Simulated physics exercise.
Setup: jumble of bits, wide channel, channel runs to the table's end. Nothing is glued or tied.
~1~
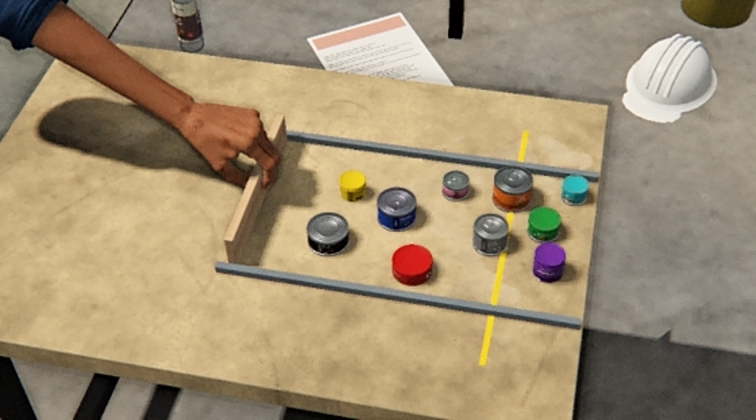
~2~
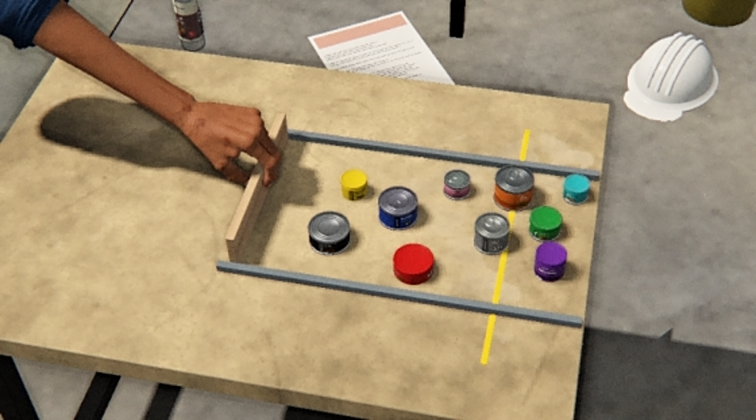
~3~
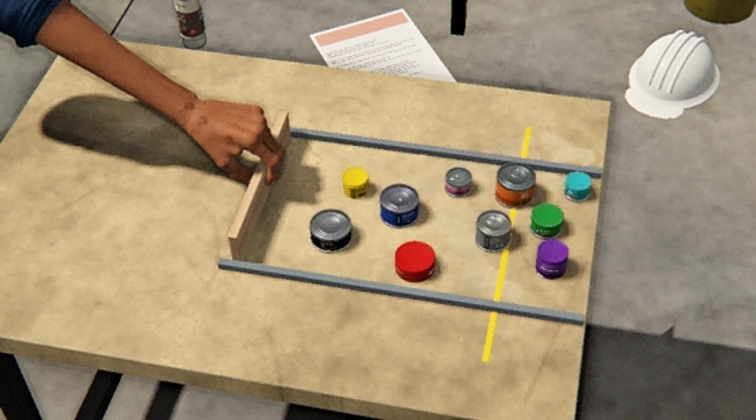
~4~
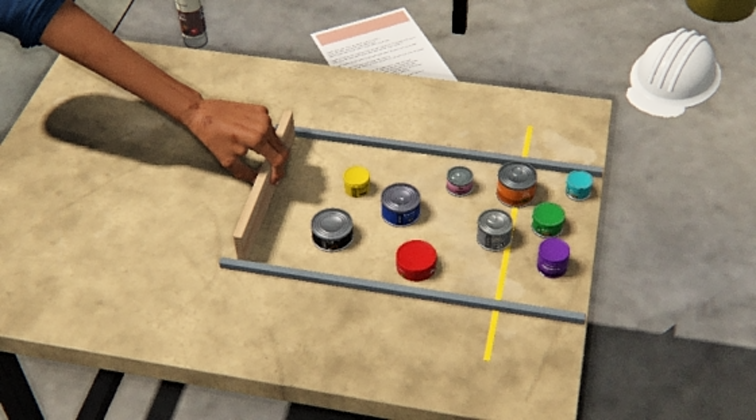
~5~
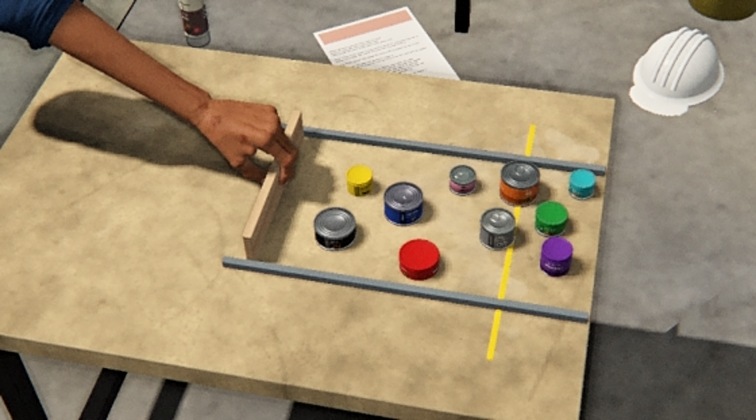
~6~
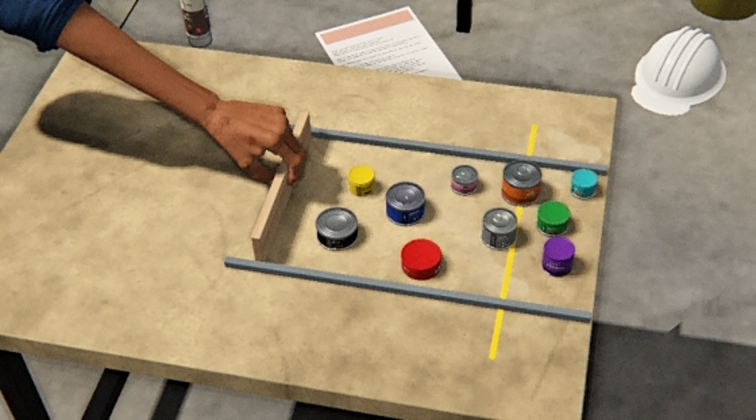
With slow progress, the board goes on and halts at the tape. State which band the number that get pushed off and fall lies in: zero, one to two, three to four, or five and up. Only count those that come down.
The band is zero.
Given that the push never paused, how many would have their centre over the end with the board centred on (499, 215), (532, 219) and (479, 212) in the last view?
0, 1 and 0.
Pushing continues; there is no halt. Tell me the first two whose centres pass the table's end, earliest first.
The order is the turquoise tin, then the green tin.
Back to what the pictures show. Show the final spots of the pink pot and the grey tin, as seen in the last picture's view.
The first one ends at (538, 179), the second at (567, 239).
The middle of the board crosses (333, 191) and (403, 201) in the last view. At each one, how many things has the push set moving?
The number moved is 1 and then 4.
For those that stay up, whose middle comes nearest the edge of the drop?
The turquoise tin.
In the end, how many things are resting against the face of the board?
At rest, 5 are in contact.
A little later, none off yet; turquoise tin at rest near (584, 184); purple tub at rest near (558, 257); green tin at rest near (553, 219).
When it is over, the number that fall off is zero.
